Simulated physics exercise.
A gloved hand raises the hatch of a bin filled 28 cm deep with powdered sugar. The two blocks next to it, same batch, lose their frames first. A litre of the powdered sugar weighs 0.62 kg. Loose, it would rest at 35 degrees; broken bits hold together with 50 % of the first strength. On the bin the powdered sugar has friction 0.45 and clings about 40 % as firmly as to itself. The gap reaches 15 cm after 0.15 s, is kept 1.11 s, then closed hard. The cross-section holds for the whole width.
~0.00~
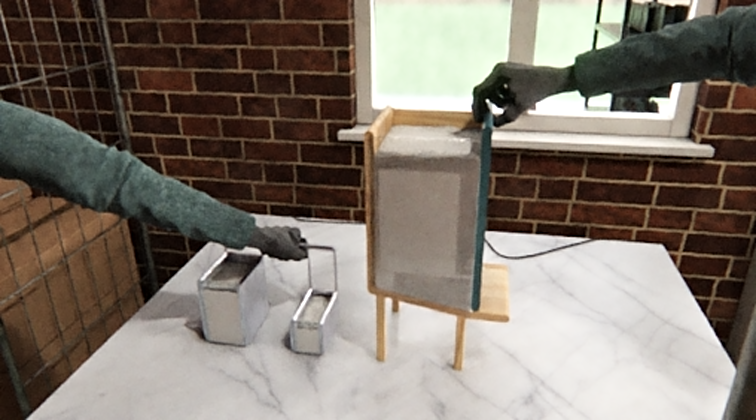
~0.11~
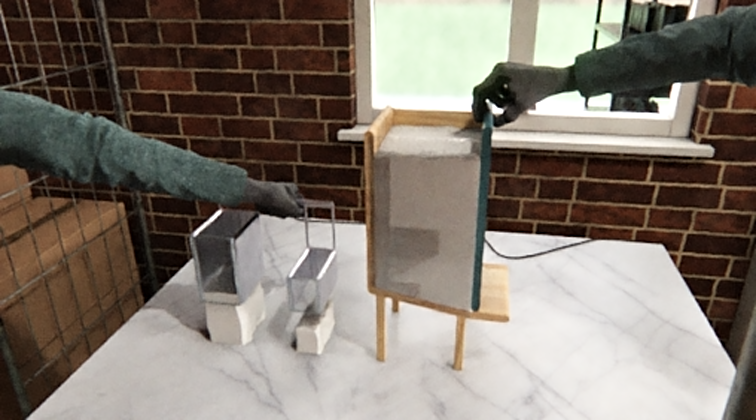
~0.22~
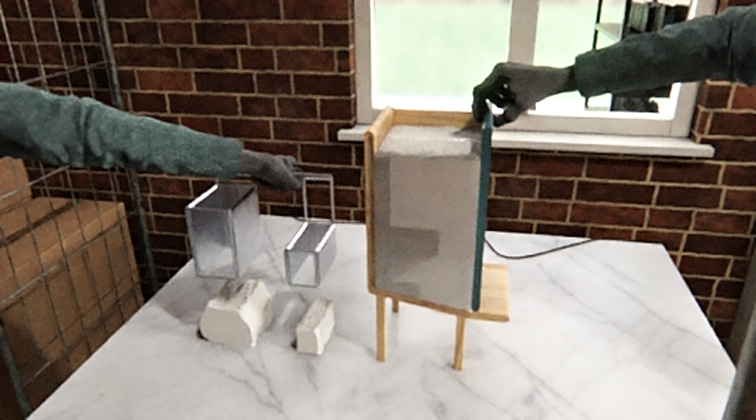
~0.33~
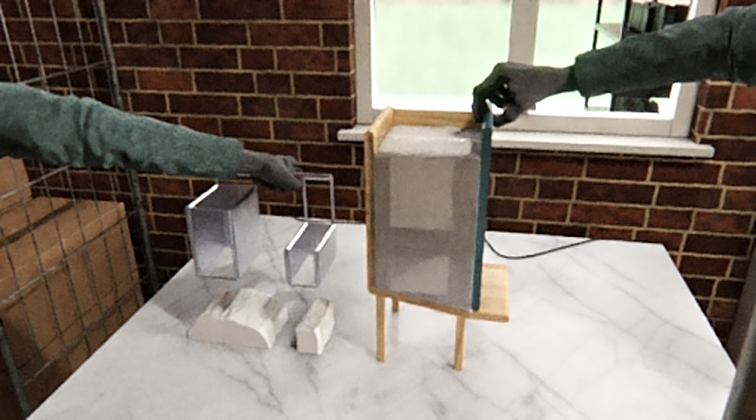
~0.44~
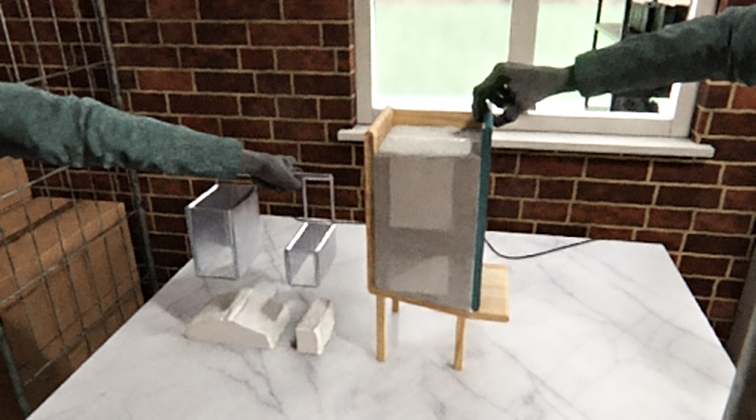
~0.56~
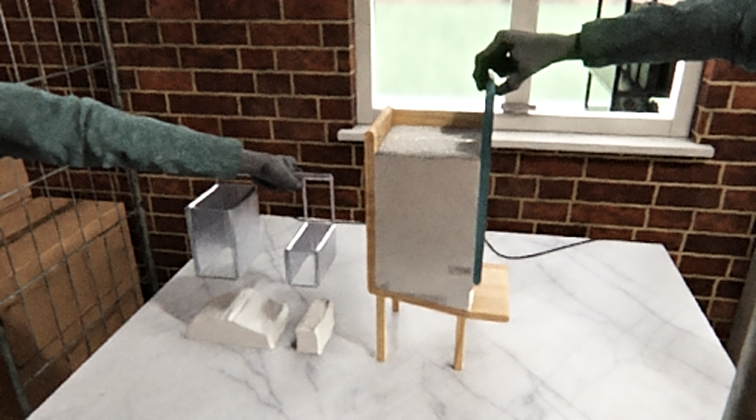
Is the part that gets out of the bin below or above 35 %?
The part that gets out of the bin is above 35 %.
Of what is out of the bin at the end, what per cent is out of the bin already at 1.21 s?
Some 60 per cent.
After 0.86 s, the hatch is 15 cm open and 10 % is out.
After 1.21 s, the hatch is 15 cm open and 31 % is out.
After 1.57 s, the hatch is 15 cm open and 48 % is out.
After 1.92 s, the hatch is 3.9 cm open and 53 % is out.
After 2.27 s, the hatch is shut and 54 % is out.
